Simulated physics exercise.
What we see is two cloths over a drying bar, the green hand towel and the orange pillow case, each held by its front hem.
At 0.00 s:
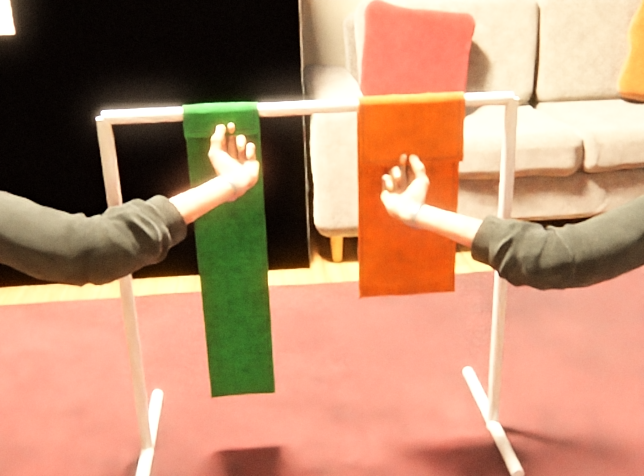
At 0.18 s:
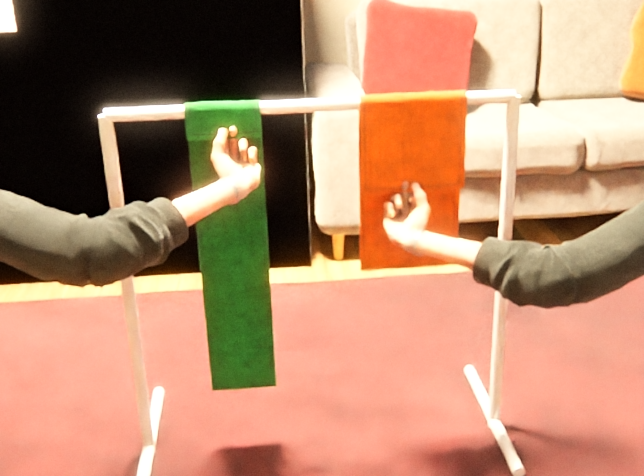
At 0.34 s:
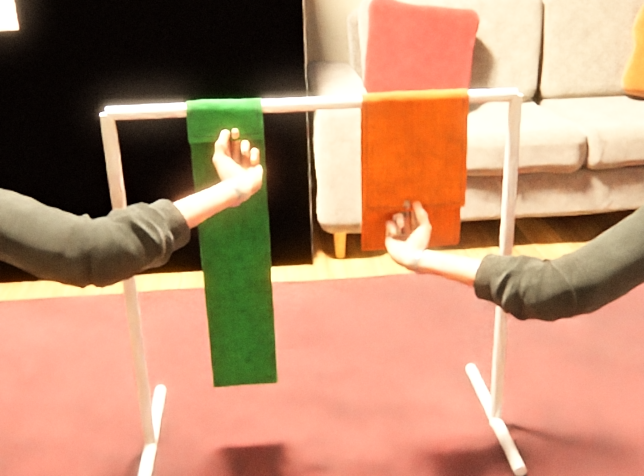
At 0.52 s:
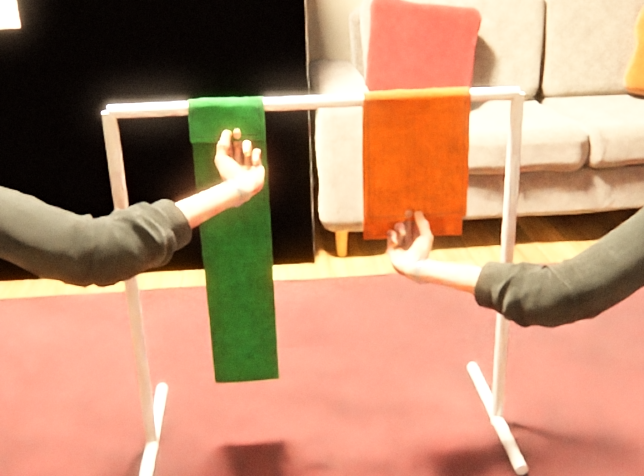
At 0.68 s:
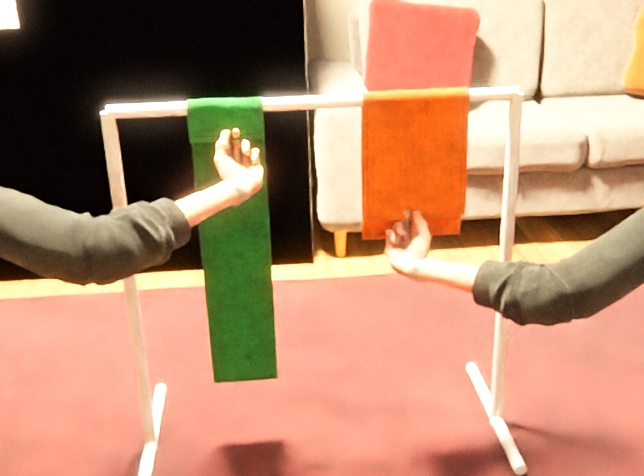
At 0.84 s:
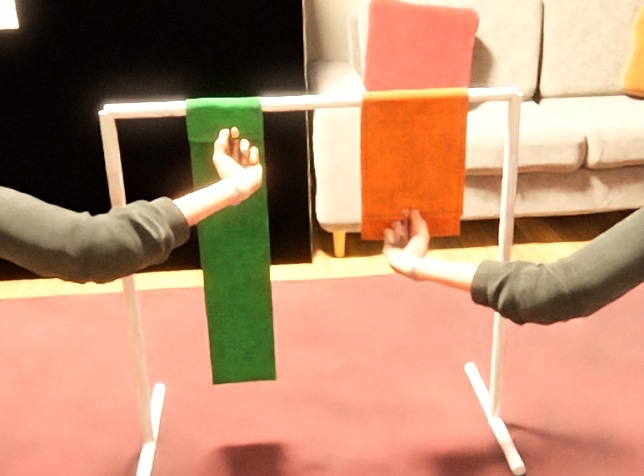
The orange cloth on the right slid over the white bar as a hand drew its front edge down and its back edge rose, while another hand kept the green cloth almost still.
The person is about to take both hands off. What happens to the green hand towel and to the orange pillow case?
As it turns out, the green hand towel slips to the floor, the orange pillow case keeps its place.
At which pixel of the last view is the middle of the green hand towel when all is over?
It ends at (249, 432).
By 1.14 s, hand towel clear of the rail and dropping near (239, 306); pillow case unmoved.
By 1.40 s, hand towel in a heap on the floor near (249, 429); pillow case unmoved.
When it is over, hand towel in a heap on the floor near (250, 432); pillow case unmoved. The green hand towel is pulled off by its long side and the orange pillow case stays on.
